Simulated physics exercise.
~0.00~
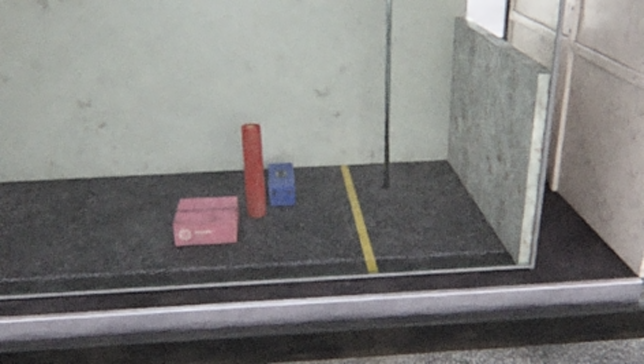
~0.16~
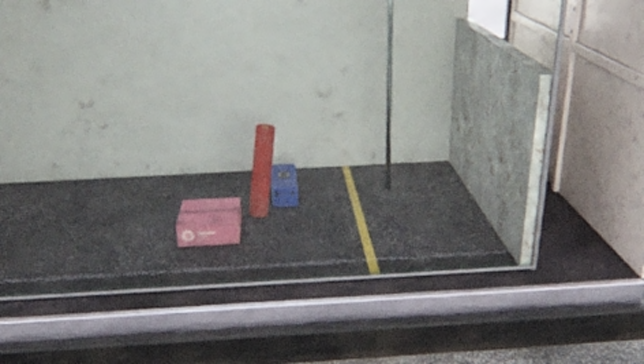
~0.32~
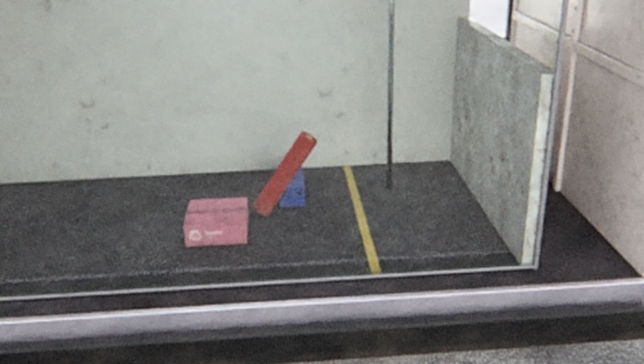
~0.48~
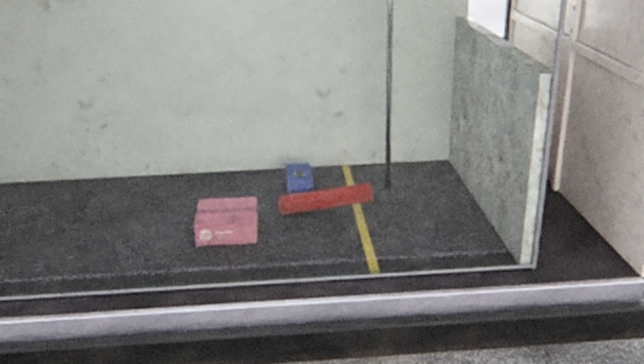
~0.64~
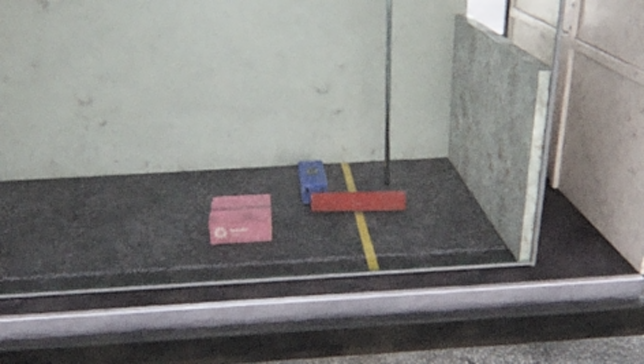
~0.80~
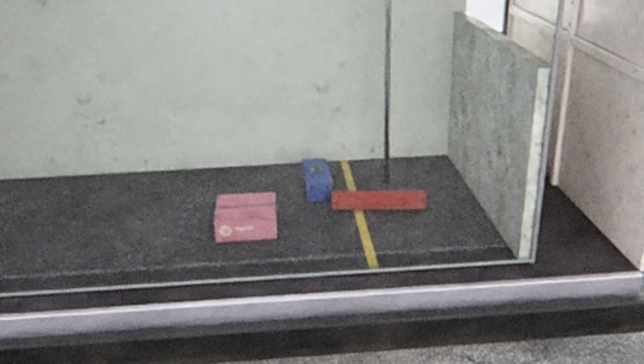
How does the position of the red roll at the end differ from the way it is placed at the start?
At the start the red roll stands upright, but by the end it is lying on its side on the floor.
